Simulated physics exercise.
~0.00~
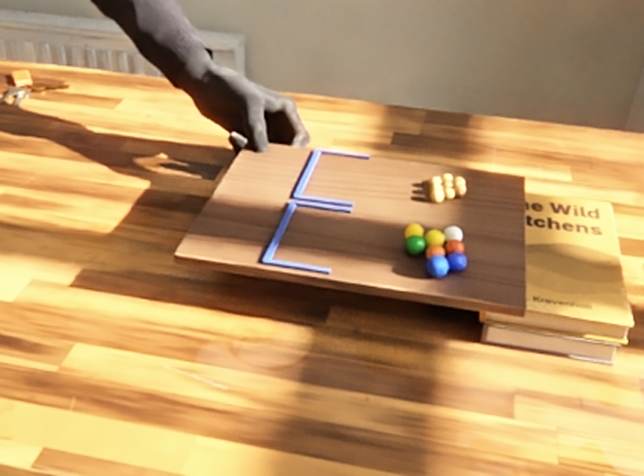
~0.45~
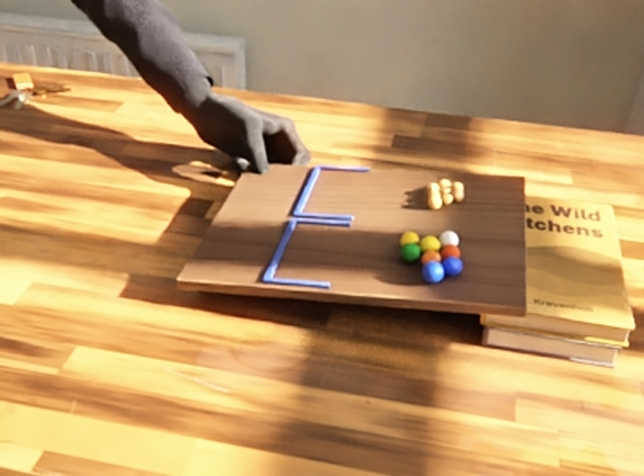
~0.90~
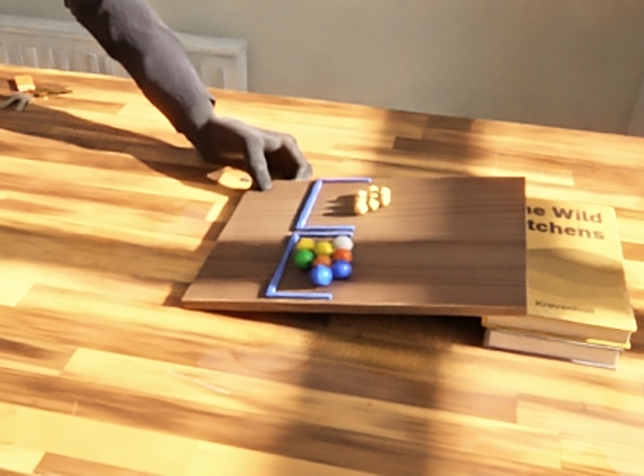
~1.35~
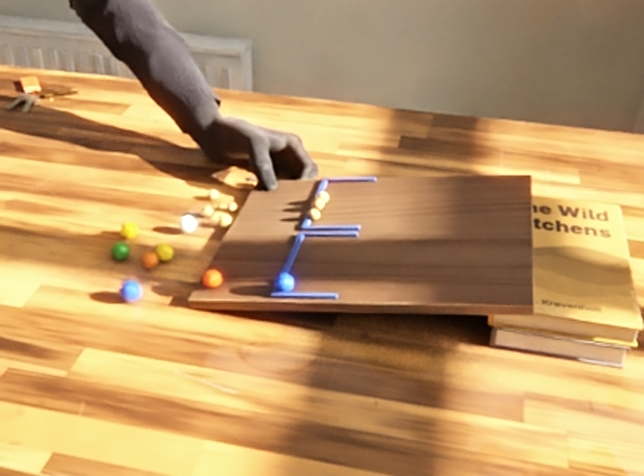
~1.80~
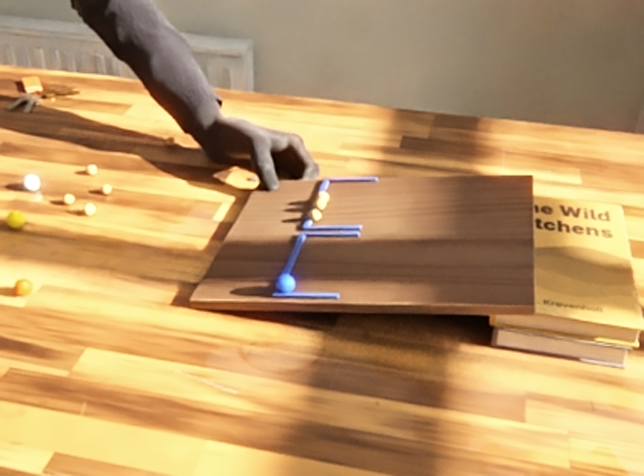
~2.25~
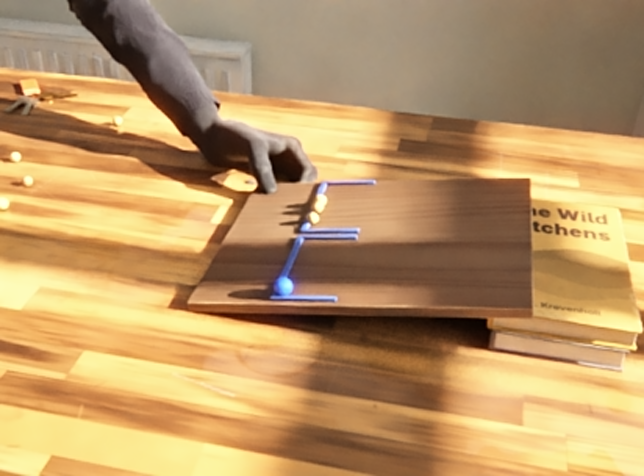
In this clip, a dark hand lowers one end of a wooden board propped on books, and colourful balls and small pale pieces move left toward blue bars; most pass over and scatter across the table, while a blue ball and some pale pieces remain at the bars.
